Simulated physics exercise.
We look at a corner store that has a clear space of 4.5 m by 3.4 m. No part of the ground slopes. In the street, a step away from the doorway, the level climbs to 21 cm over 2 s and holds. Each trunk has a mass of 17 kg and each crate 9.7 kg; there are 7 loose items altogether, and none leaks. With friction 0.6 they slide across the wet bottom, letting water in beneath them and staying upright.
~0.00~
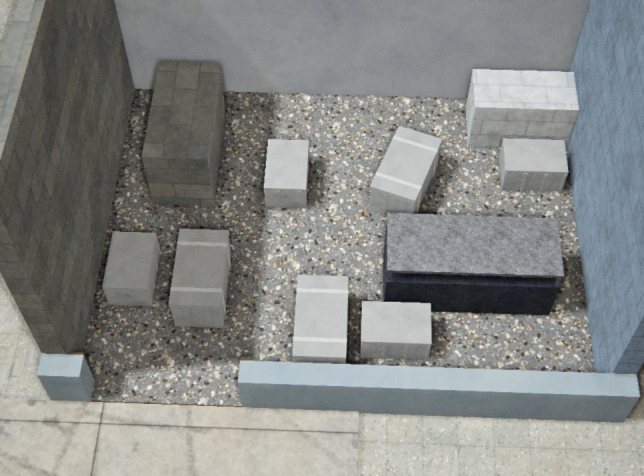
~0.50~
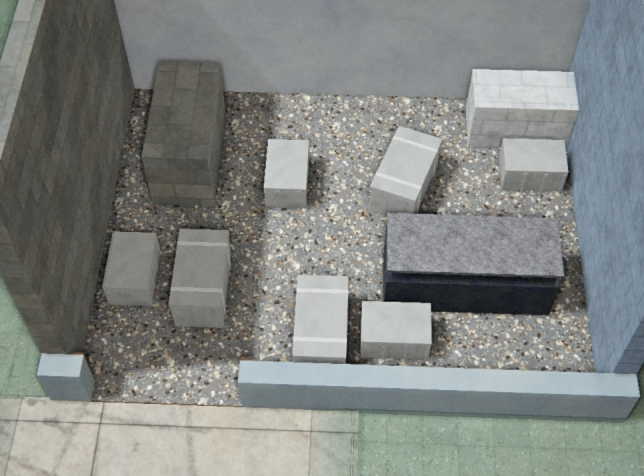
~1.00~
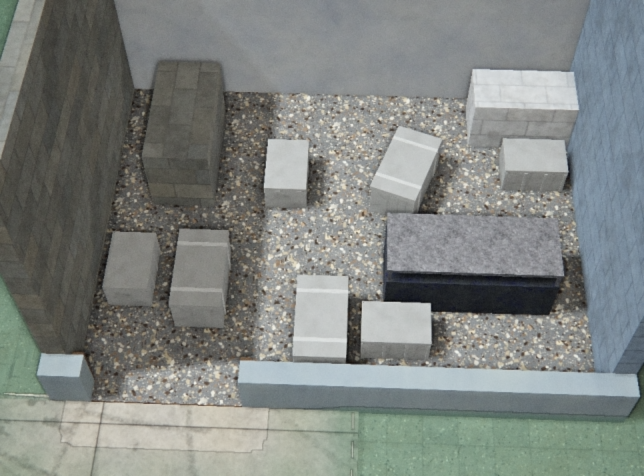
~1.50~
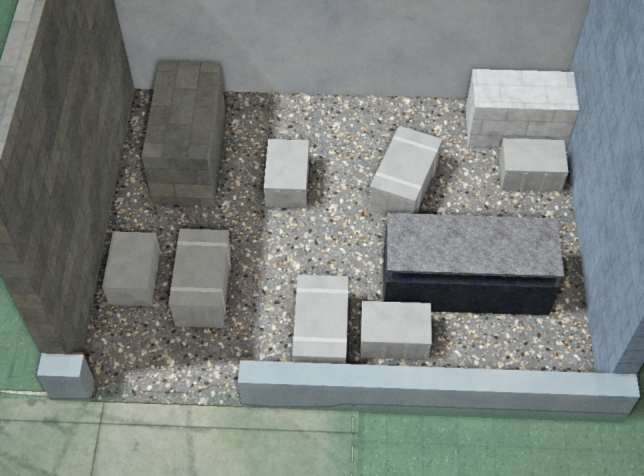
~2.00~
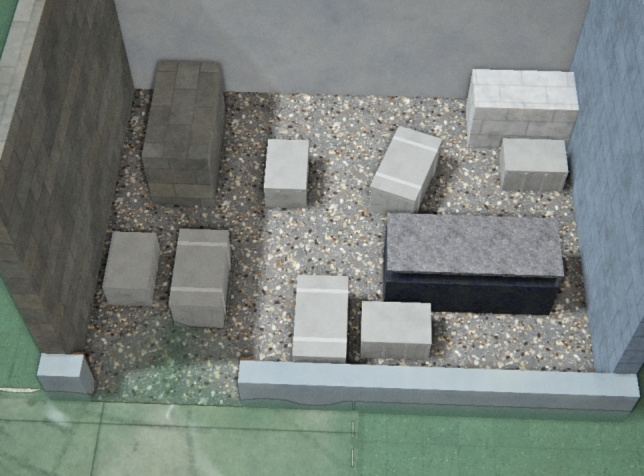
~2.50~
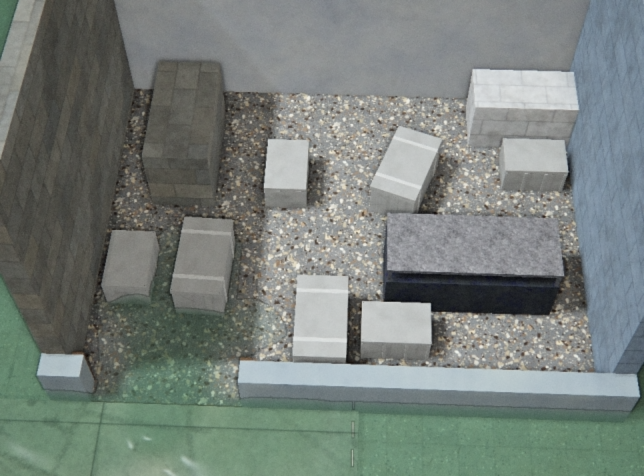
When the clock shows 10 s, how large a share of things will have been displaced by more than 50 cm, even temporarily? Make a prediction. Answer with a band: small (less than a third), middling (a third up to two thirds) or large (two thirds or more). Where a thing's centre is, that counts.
Middling.
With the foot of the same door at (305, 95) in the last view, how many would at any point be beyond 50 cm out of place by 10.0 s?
That would give 7.
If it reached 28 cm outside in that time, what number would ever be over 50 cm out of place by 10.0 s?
Count under that change: 4.
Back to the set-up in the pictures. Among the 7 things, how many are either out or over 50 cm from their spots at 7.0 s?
It comes to 4.
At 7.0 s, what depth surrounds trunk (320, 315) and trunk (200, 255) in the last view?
Depths: Near 2 cm, then near 12 cm.
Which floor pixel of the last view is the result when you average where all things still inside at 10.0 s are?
Centred roughly on (398, 216).
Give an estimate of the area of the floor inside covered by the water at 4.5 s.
Close to 8.0 m2, I'd say.
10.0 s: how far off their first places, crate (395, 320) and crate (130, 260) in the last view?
Shifts: 0 cm / 200 cm.
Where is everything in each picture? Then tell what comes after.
A trunk at (199, 267), on the bottom; a crate at (130, 260), on the bottom; water covers 0.0 m2; 0 of 7 have shifted, in the first picture.
A trunk at (199, 267), on the bottom; a crate at (130, 260) rests on the ground; water covers 0.0 m2; 0 of 7 have shifted, in the second picture.
A trunk at (199, 267) rests on the ground; a crate at (130, 260), on the bottom; 0.0 m2 under water; 0 of 7 have shifted, in the third picture.
A trunk at (199, 267) rests on the ground; a crate at (130, 260) rests on the ground; 0.0 m2 under water; 0 of 7 have shifted, in the fourth picture.
A trunk at (199, 267), on the bottom; a crate at (130, 260) rests on the ground; 0.6 m2 under water; 0 of 7 have shifted, in the fifth picture.
A trunk at (202, 254) rests on the ground, 13 cm from its start; a crate at (129, 258), on the bottom; 1.5 m2 under water; 1 of 7 have shifted, in the sixth picture.
After 3.5 s 2 of 7 are over 50 cm from their spots; 1 afloat.
After 4.5 s 2 of 7 are over 50 cm from their spots; 2 afloat.
After 7.0 s 4 of 7 are over 50 cm from their spots; 3 afloat.
After 10.0 s 4 of 7 are over 50 cm from their spots, and 4 have been at some point; 5 afloat.
